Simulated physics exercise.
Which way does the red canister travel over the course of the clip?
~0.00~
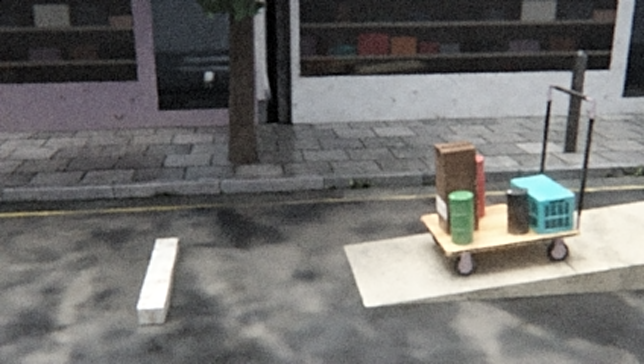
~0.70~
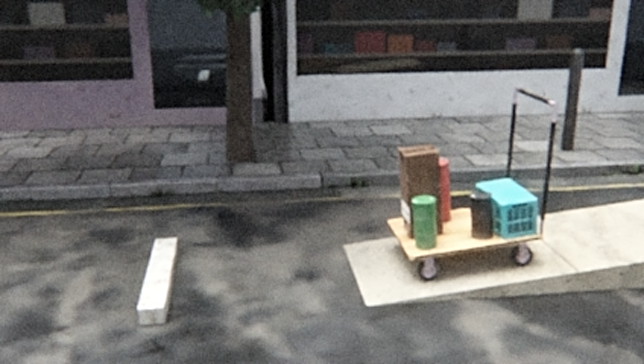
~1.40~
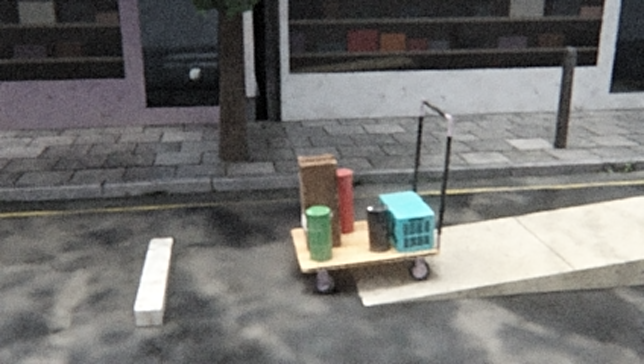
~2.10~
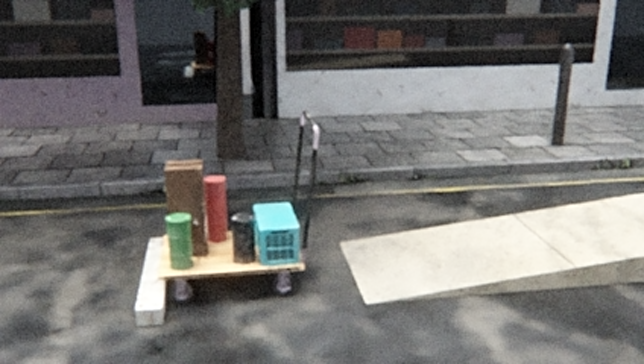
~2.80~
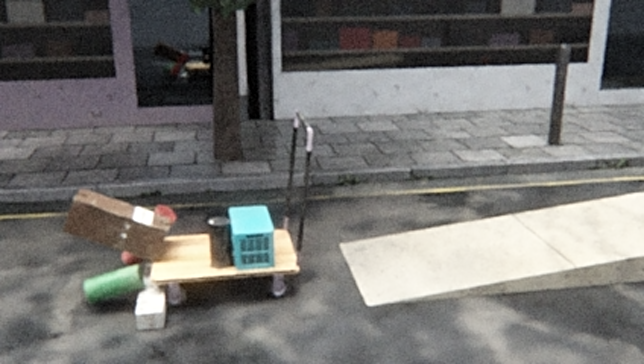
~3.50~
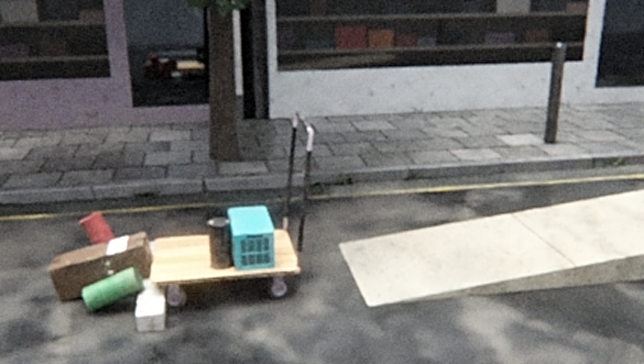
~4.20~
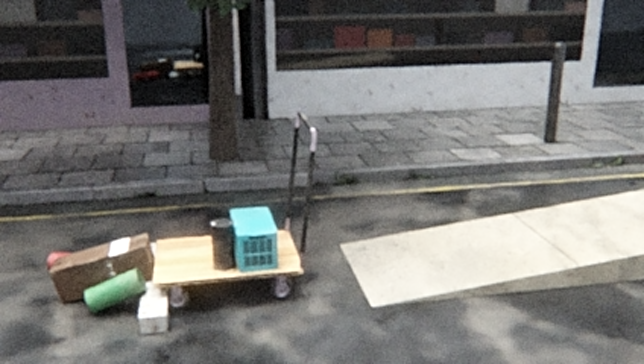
It travels to the left, riding on the trolley and then tumbling off the front onto the road.
